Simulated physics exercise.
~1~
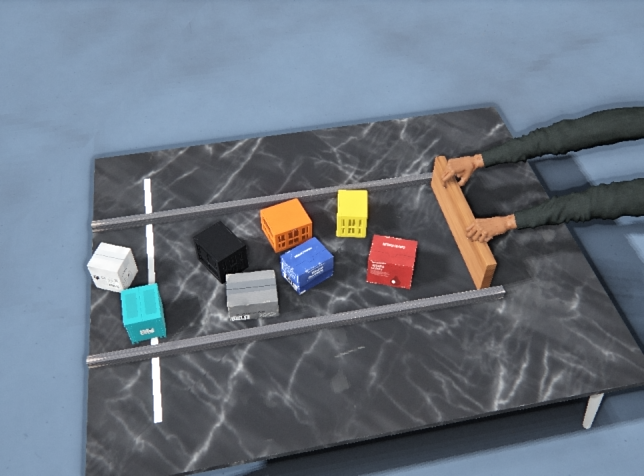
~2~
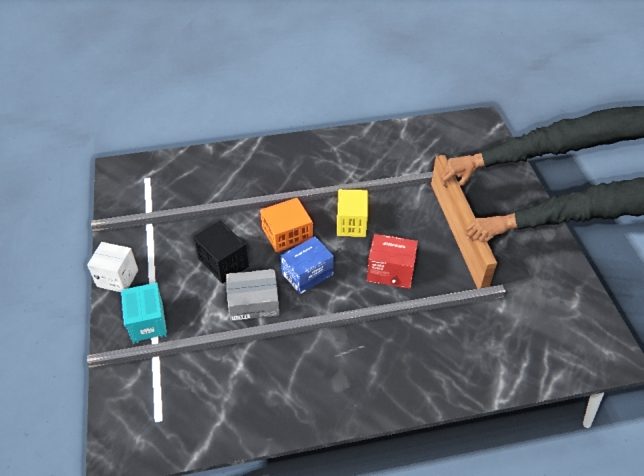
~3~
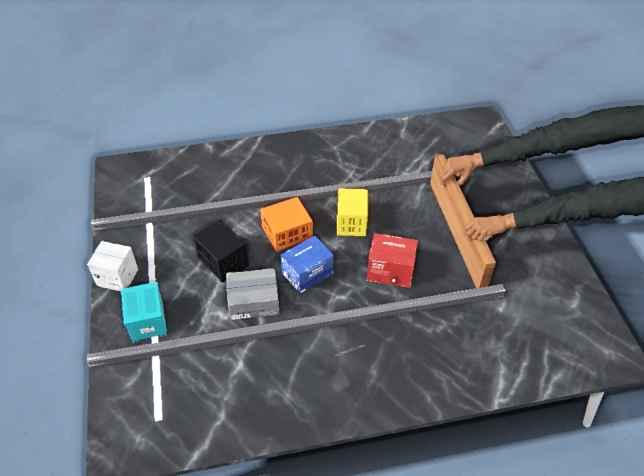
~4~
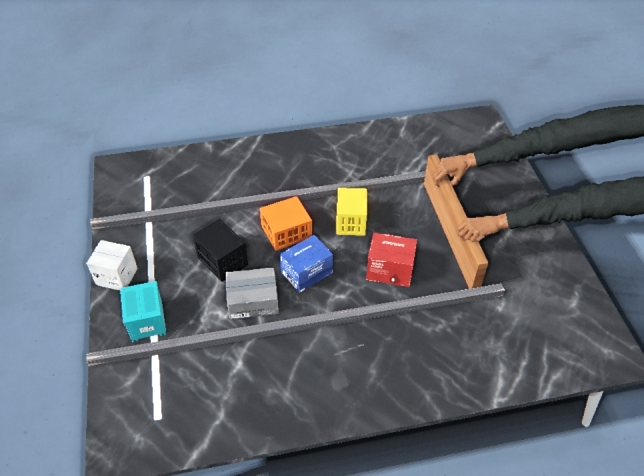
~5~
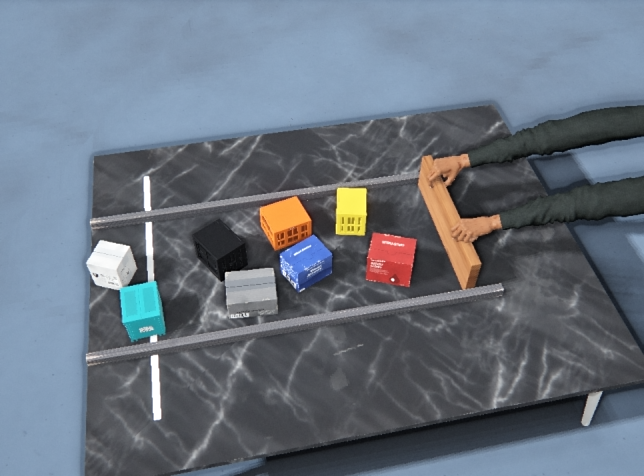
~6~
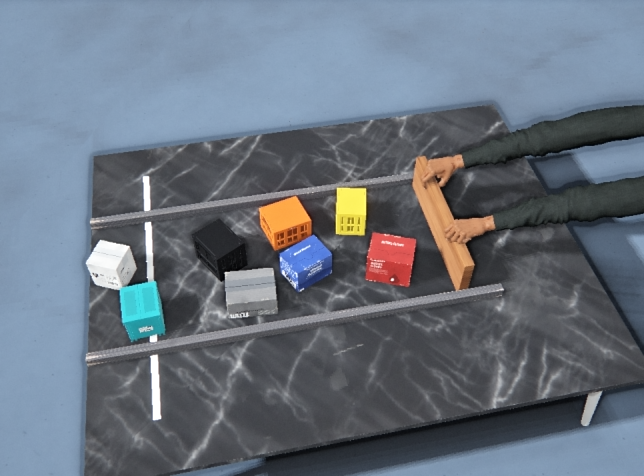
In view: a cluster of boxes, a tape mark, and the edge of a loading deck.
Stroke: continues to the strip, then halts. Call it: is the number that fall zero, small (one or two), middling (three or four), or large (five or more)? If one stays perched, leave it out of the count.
It is middling.
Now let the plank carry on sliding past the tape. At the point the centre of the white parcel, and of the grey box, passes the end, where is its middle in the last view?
Near (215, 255), then near (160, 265).
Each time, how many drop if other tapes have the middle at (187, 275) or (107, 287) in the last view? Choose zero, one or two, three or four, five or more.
Just one or two; at least five.
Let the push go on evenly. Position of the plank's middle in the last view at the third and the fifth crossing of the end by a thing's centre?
At (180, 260) for the third, at (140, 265) for the fifth.
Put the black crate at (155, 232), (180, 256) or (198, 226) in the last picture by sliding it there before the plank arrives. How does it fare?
It topples off, then topples off, then topples off.
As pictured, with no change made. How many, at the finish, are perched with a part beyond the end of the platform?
Tally: 1.
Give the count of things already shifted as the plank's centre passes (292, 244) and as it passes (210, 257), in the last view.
Counts: 6 / 8.
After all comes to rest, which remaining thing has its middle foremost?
Orange crate - nearest.
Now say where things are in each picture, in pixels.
In the first frame, white parcel (113, 268); turquoise tote (144, 314); black crate (221, 252); plank (461, 221); tape (152, 283).
In the second frame, turquoise tote (145, 313); blue box (307, 265).
In the third frame, black crate (221, 251); yellow crate (352, 212).
In the fourth frame, white parcel (113, 266); red box (391, 260).
In the fifth frame, turquoise tote (143, 311); grey box (252, 293).
In the sixth frame, white parcel (112, 266); turquoise tote (143, 311); black crate (220, 250); plank (441, 221); tape (151, 280).
Early on, none off yet; white parcel at rest near (112, 266); turquoise tote at rest near (143, 311); black crate at rest near (220, 250).
A while later, none off yet; white parcel at rest near (112, 266); turquoise tote at rest near (143, 311); black crate travelled about its own width near (189, 248).
Further along, none off yet; white parcel travelled about its own width near (83, 273); turquoise tote travelled about its own width near (91, 322); black crate travelled well along near (115, 258).
Finally, the number that fall off is three or four; lost, grey box, black crate, turquoise tote and white parcel.
